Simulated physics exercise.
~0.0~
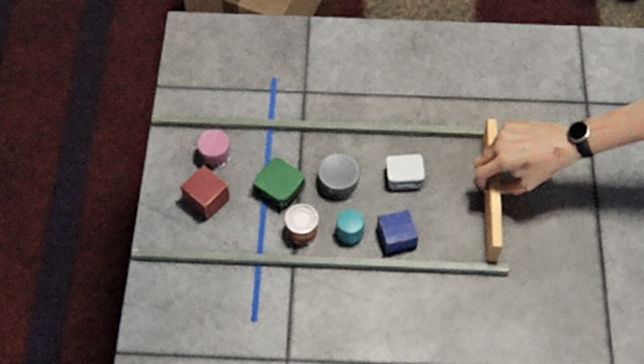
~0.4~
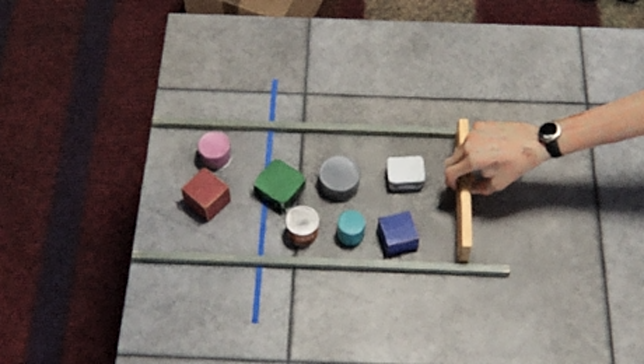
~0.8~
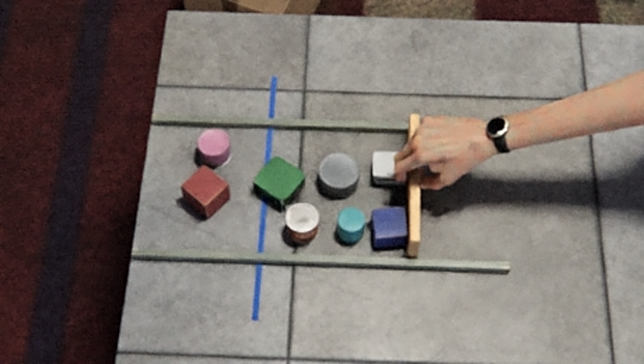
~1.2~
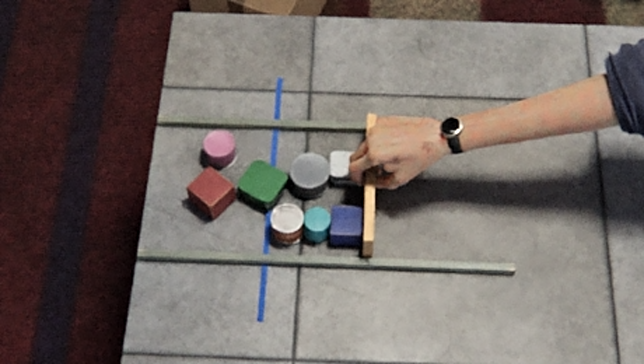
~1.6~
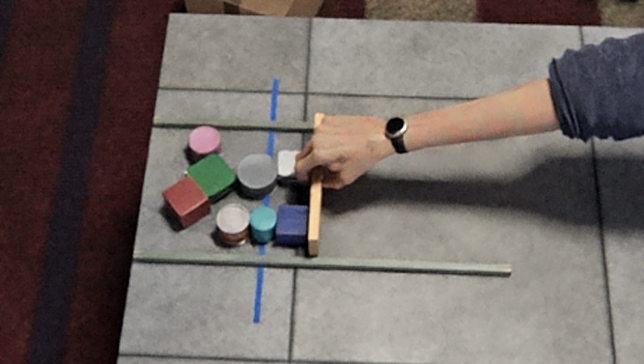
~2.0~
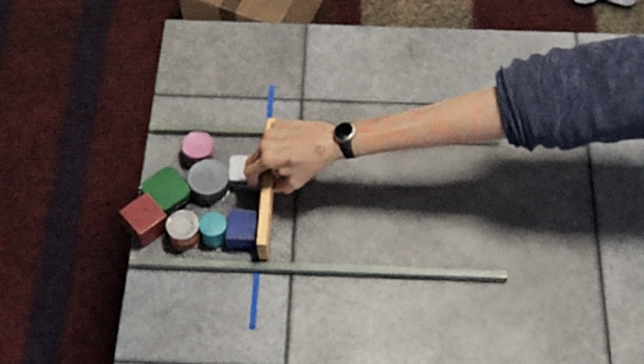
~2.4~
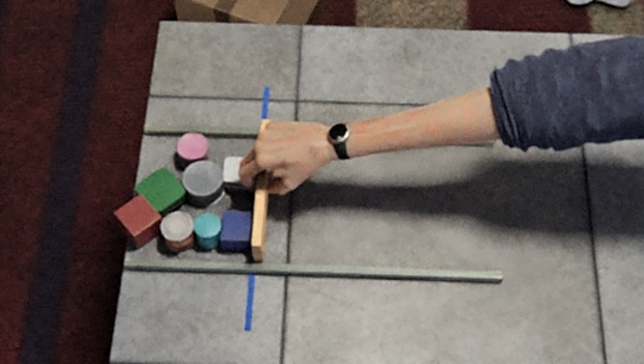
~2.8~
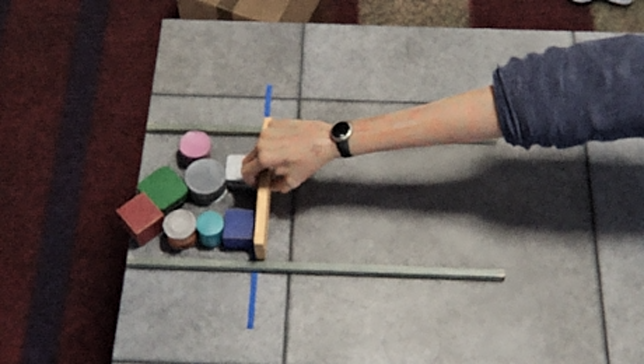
Wooden board pushed left by a hand, gathering small coloured blocks and tins before stopping at blue tape, all still on the table.
